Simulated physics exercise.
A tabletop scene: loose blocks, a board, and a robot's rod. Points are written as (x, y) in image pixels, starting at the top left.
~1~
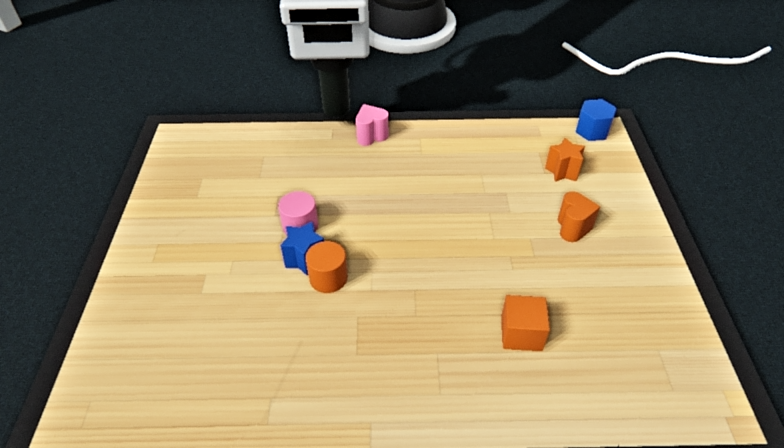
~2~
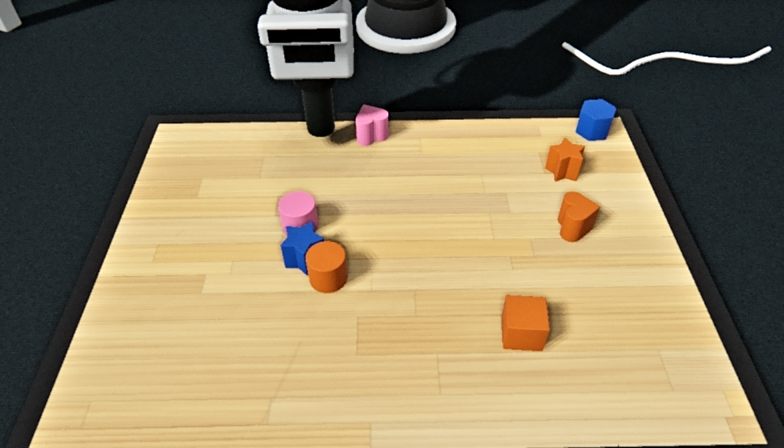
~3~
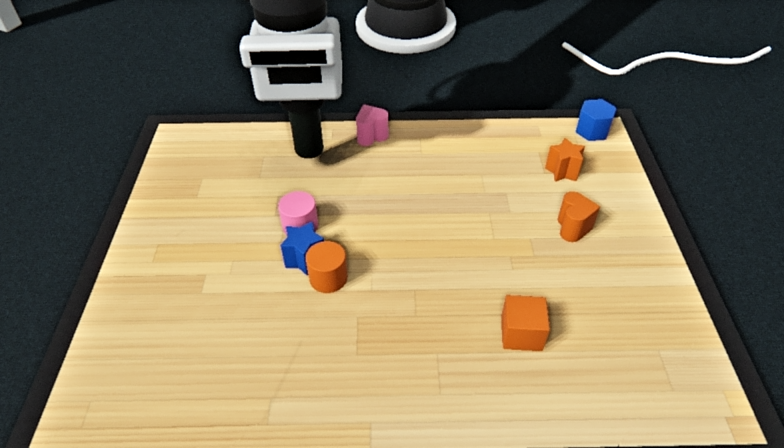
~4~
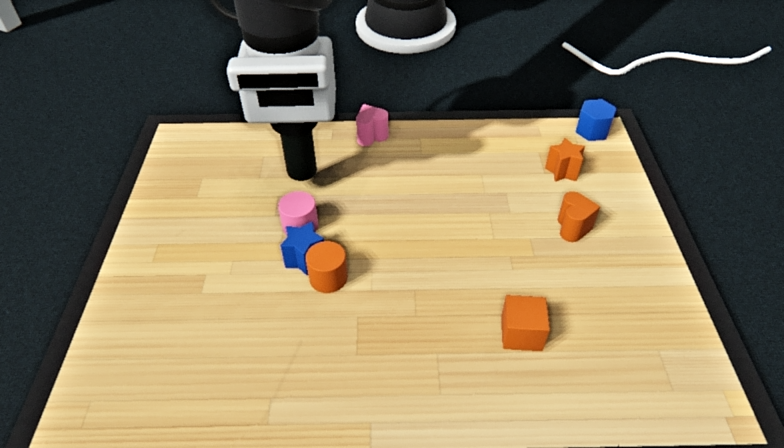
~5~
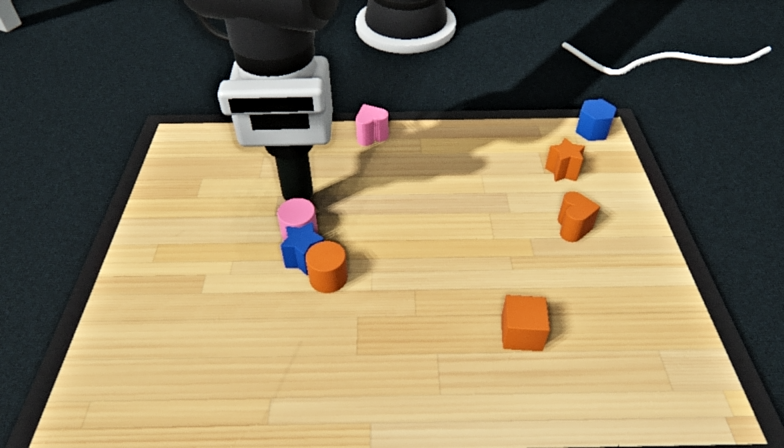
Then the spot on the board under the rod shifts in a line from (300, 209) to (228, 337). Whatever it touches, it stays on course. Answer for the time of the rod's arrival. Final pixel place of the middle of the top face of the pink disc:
The point I'd pick in the picture is (264, 312).
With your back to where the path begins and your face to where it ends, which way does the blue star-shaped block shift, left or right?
Slides left.
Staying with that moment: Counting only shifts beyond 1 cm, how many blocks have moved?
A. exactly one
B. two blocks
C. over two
C (over two)
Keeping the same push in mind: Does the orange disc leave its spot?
The answer is yes.
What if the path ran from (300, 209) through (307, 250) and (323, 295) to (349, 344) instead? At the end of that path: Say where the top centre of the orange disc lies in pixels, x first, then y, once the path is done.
So, by the moment the path ends, you'll find the top centre of the orange disc at (388, 326).
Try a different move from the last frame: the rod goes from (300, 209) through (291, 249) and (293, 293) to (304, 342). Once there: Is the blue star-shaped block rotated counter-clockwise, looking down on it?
Answer: Yes.
On the path given first. One third of the way, rod at (273, 233); pink disc at (281, 251); blue star-shaped block at (303, 270), turned 30° anticlockwise; orange disc at (339, 275).
Two thirds of the way, rod at (248, 276); pink disc at (269, 290); blue star-shaped block at (307, 291), turned 75° anticlockwise; orange disc at (344, 277).
At the end, rod at (223, 323); pink disc at (264, 312); blue star-shaped block at (307, 294), turned 85° anticlockwise; orange disc at (344, 277).
